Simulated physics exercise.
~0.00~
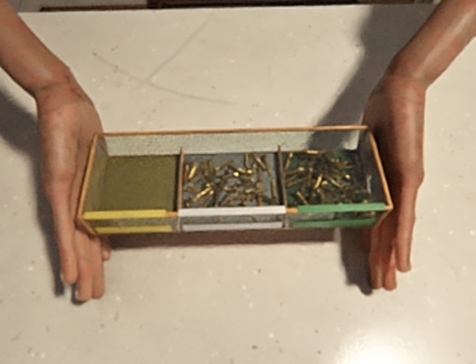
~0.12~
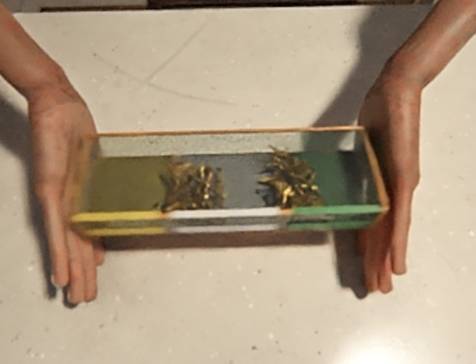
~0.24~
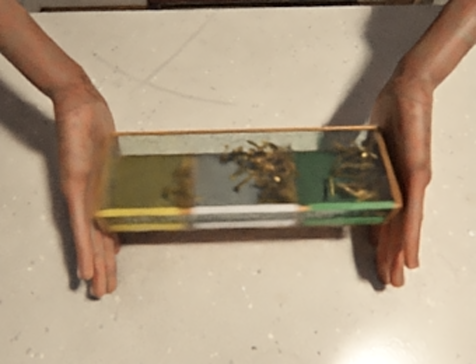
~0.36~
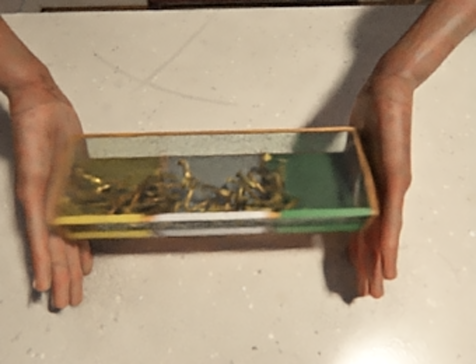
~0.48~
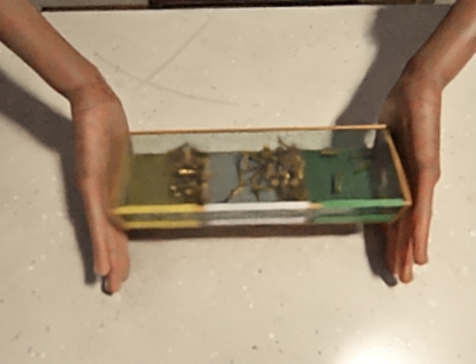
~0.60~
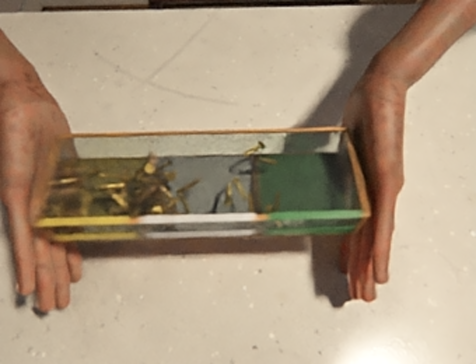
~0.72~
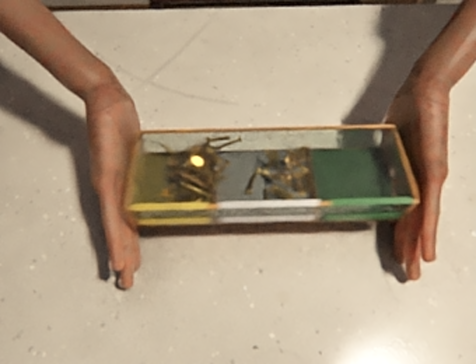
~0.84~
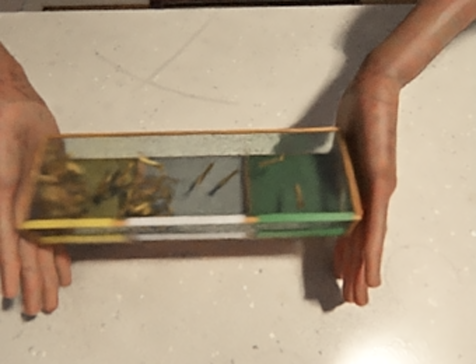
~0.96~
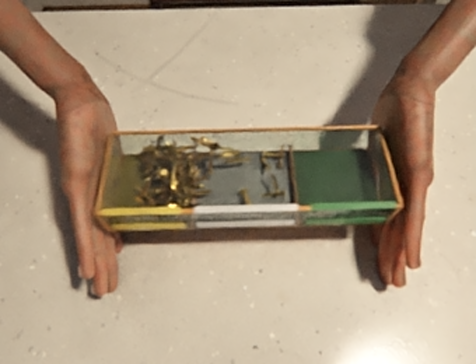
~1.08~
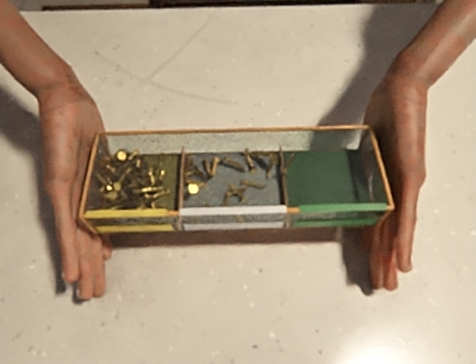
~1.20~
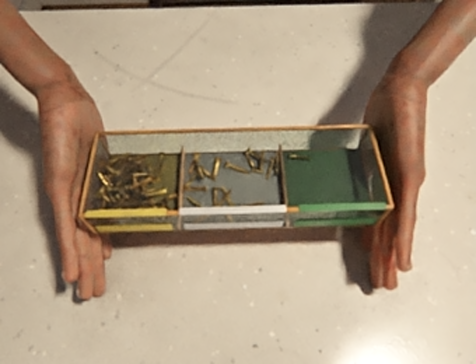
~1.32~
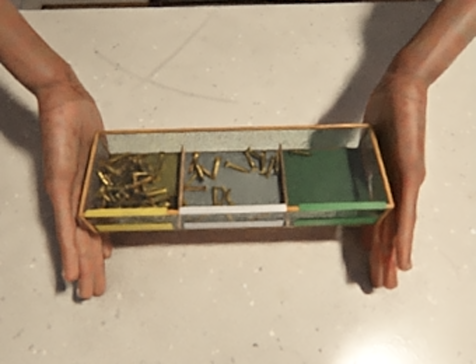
Two hands shook a clear-lidded box of brass-coloured screws from side to side on a pale table, sending the screws from the white and green sections leftward, until it stopped with most in the yellow section, some in the white and the green practically empty.
